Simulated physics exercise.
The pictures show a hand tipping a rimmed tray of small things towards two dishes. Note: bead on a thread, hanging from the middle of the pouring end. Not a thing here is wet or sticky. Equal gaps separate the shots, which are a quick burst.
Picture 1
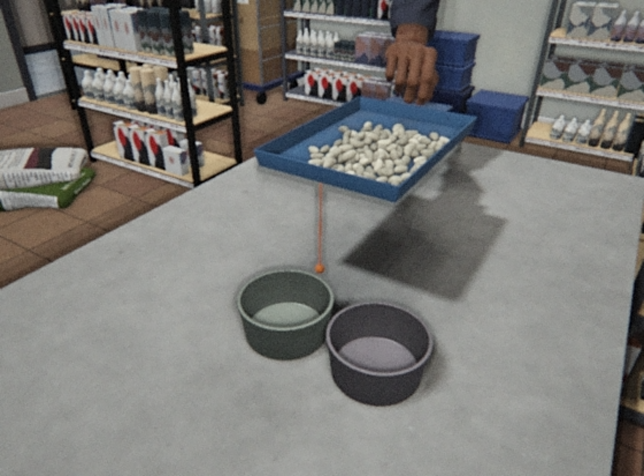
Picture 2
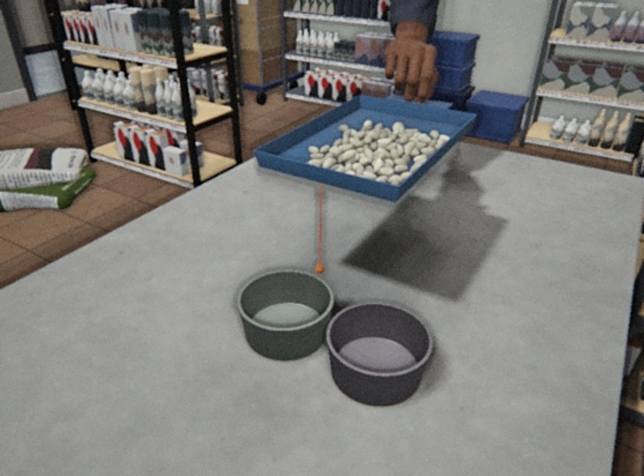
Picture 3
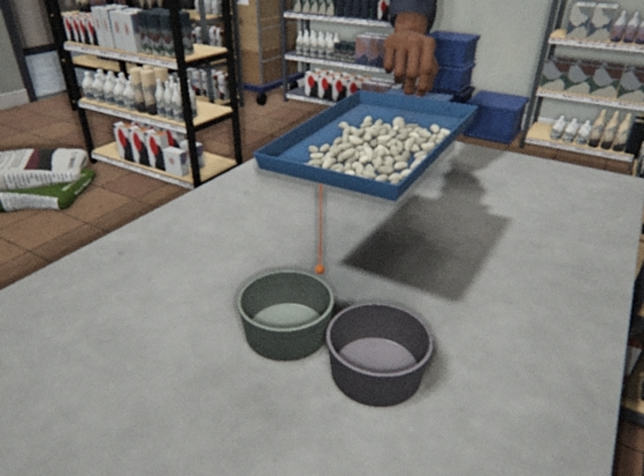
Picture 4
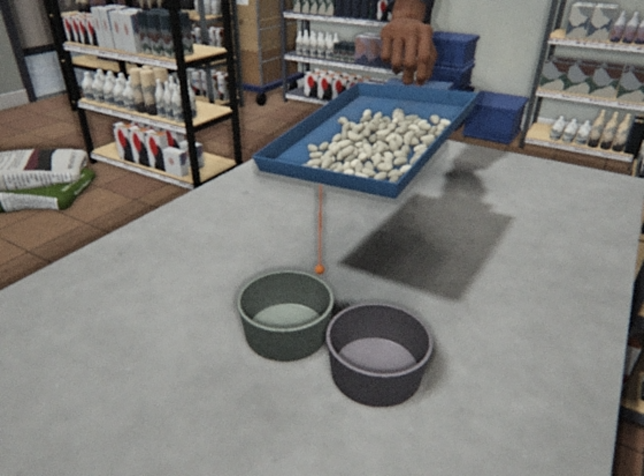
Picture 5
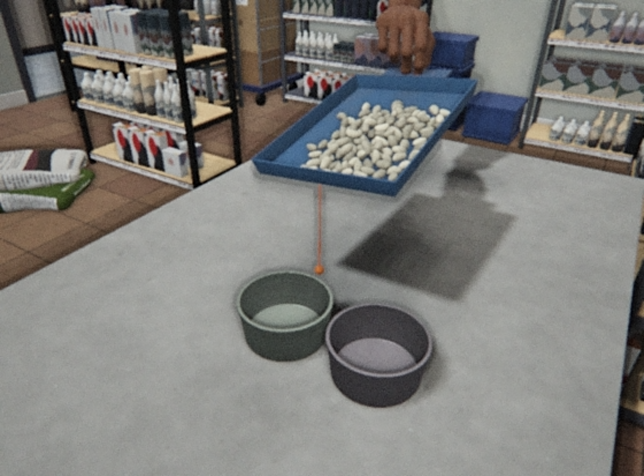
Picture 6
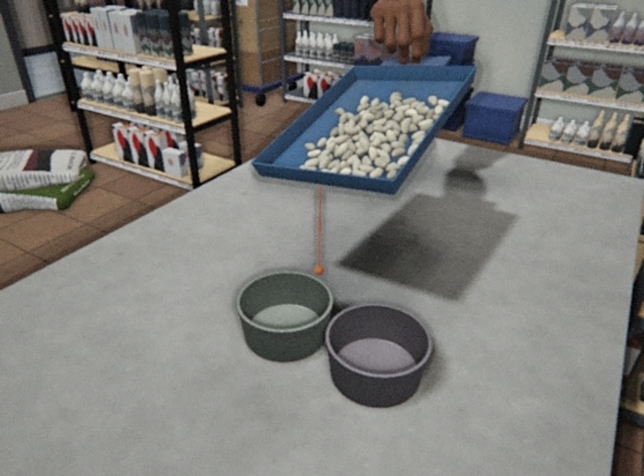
A hand raised the far end of a blue tray of white beans, gradually tilting it toward its left front corner, while the beans shifted only slightly and two round dishes sat still below.
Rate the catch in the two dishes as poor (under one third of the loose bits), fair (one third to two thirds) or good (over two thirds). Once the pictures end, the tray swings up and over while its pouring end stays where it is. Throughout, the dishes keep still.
Fair.
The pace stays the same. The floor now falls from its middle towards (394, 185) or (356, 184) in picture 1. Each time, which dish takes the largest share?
The first tilt favours the right-side dish and the second the right-side dish.
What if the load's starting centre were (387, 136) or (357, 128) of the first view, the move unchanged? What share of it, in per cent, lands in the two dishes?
Estimate: 40 % first, 20 % second.
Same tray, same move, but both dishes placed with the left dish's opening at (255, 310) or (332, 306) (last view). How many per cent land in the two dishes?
40, then 10 %.
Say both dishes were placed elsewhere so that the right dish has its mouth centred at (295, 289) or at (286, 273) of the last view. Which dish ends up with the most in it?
Tries in order: The one to the right, the one to the right.
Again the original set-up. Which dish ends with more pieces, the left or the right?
I'd say the left-side one takes it.
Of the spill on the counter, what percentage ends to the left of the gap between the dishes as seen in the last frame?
It amounts to some 100 percent.
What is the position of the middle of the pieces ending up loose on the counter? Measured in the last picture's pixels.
It's centred close to pixel (236, 299).
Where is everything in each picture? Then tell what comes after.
The first picture shows corners of the pouring end at (259, 149) and (397, 184), level; middle of the load at (380, 154), white beans; left dish at (258, 338); right dish at (354, 382); bead on its thread at (320, 269).
The second picture shows corners of the pouring end at (258, 150) and (397, 184), level; middle of the load at (380, 154).
The third picture shows corners of the pouring end at (258, 152) and (396, 183), tipped barely, lowest at the left corner; middle of the load at (380, 151).
The fourth picture shows corners of the pouring end at (257, 155) and (395, 181), tipped a little, lowest at the left corner; middle of the load at (379, 146).
The fifth picture shows corners of the pouring end at (256, 158) and (393, 179), tipped a little, lowest at the left corner; middle of the load at (378, 142).
The sixth picture shows corners of the pouring end at (255, 161) and (391, 178), tipped clearly, lowest at the left corner; middle of the load at (377, 137); left dish at (258, 340); right dish at (354, 384).
Soon, tray tipped steeply; nearly all on the tray; a stray few outside both; a stray few in the air.
A while on, tray tipped right over; nearly all on the tray; a stray few in the left dish; a small part outside both.
Towards the end, tray tipped past a quarter turn; about half in the left dish; about half outside both.
Finally, tray tipped past a quarter turn; none in the right dish; about half in the left dish; about half outside both.
